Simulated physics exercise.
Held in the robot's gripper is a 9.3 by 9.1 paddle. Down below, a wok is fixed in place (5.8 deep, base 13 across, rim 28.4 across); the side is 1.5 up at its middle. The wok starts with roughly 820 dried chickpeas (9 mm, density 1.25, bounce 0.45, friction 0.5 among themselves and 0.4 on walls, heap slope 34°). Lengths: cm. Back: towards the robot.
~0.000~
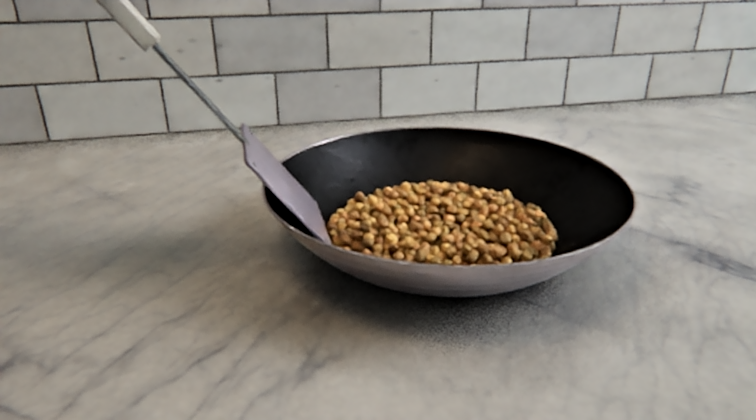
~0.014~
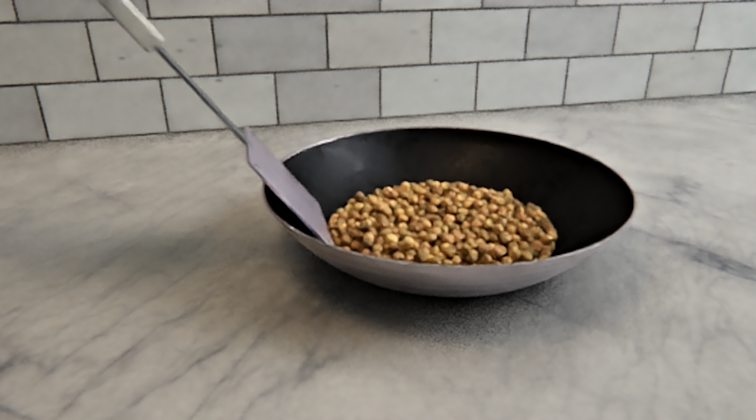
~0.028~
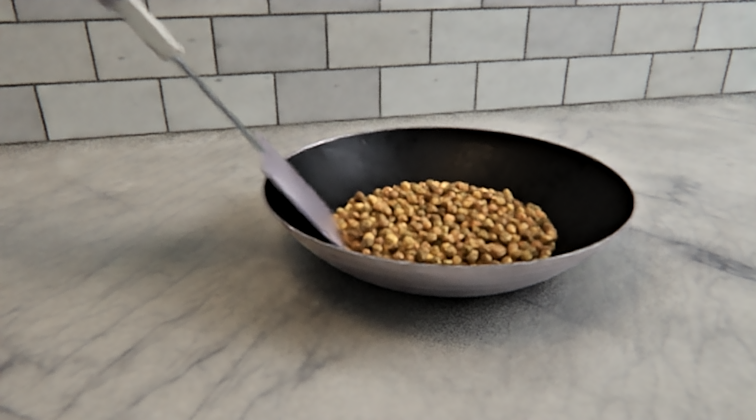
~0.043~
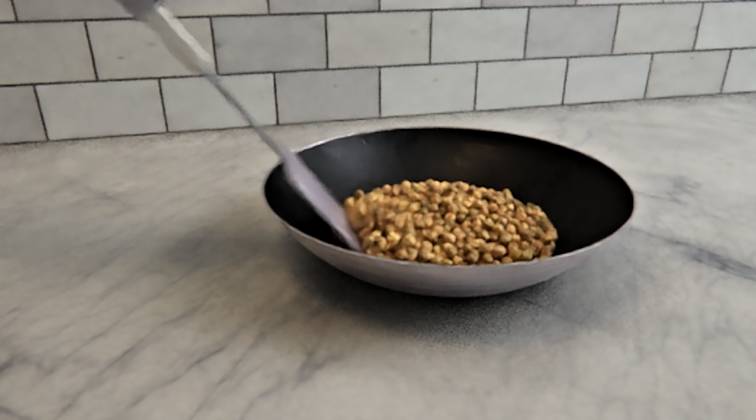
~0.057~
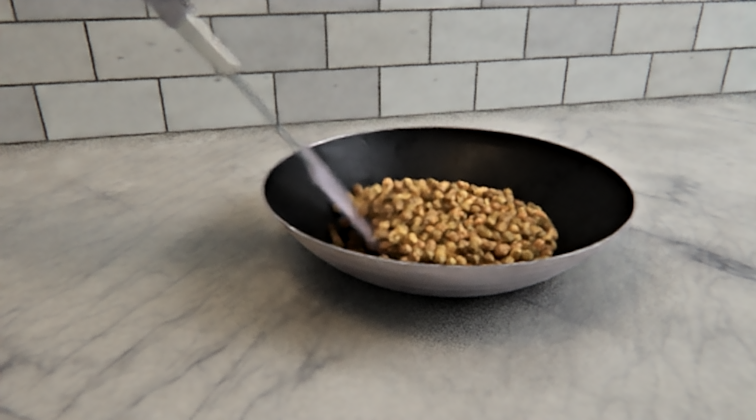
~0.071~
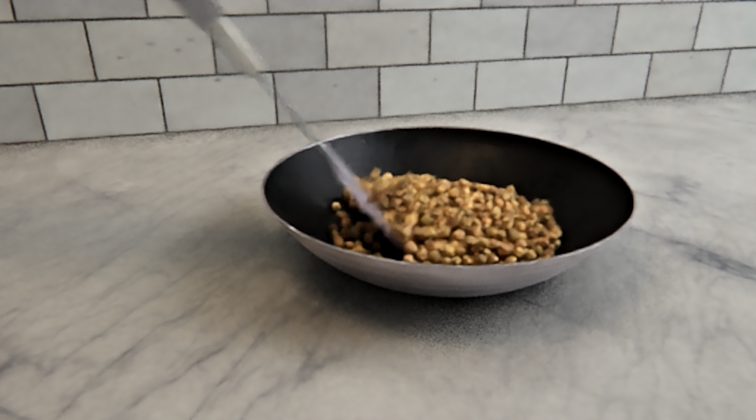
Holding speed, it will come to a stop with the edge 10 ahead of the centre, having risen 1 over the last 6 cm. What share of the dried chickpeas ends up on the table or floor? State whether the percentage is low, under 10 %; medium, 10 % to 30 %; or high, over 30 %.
The percentage is high.
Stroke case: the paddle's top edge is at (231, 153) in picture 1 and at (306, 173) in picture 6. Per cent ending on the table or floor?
35 %.
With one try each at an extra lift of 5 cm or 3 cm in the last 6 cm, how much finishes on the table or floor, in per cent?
It works out to some 30 per cent for the first setting and some 35 per cent for the second.
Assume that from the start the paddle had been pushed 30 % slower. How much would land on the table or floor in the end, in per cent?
The share on the table or floor would be about 35 percent.
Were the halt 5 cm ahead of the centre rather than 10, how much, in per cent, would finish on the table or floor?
It would be near 5 per cent.
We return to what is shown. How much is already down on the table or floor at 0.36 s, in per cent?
Share at that moment: Roughly 10 %.
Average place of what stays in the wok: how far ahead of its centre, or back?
It rests close to 3.0 centimetres ahead of centre.
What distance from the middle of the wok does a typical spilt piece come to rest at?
That distance comes to about 40 cm.
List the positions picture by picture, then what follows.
In the first picture, the paddle top edge at (243, 141), sloping 54°; upper third of the load around (443, 220), from x 330 to 550, top at y 185; 822 in the wok.
In the second picture, the paddle top edge at (246, 142), sloping 54°; upper third of the load around (442, 220), from x 330 to 550, top at y 185.
In the third picture, the paddle top edge at (261, 149), sloping 54°; upper third of the load around (442, 220), from x 330 to 550, top at y 185.
In the fourth picture, the paddle top edge at (285, 158), sloping 54°; upper third of the load around (438, 218), from x 330 to 550, top at y 185.
In the fifth picture, the paddle top edge at (309, 161), sloping 54°; upper third of the load around (438, 213), from x 330 to 550, top at y 185.
In the sixth picture, the paddle top edge at (333, 161), sloping 54°; upper third of the load around (438, 209), from x 335 to 555, top at y 175; 822 in the wok.
After 0.11 s, sloping 54°, highest piece 9 above the table; 822 in the wok.
After 0.14 s, sloping 54°, highest piece 11 above the table; 822 in the wok.
After 0.36 s, sloping 54°, highest piece 15 above the table; 503 in the wok, 75 on the table or floor, 244 on the blade or in flight.
After 1.41 s, sloping 54°, highest piece 4 above the table; 503 in the wok, 319 on the table or floor.
In the end, 503 in the wok, 319 on the table or floor. That is 39 % on the table or floor.
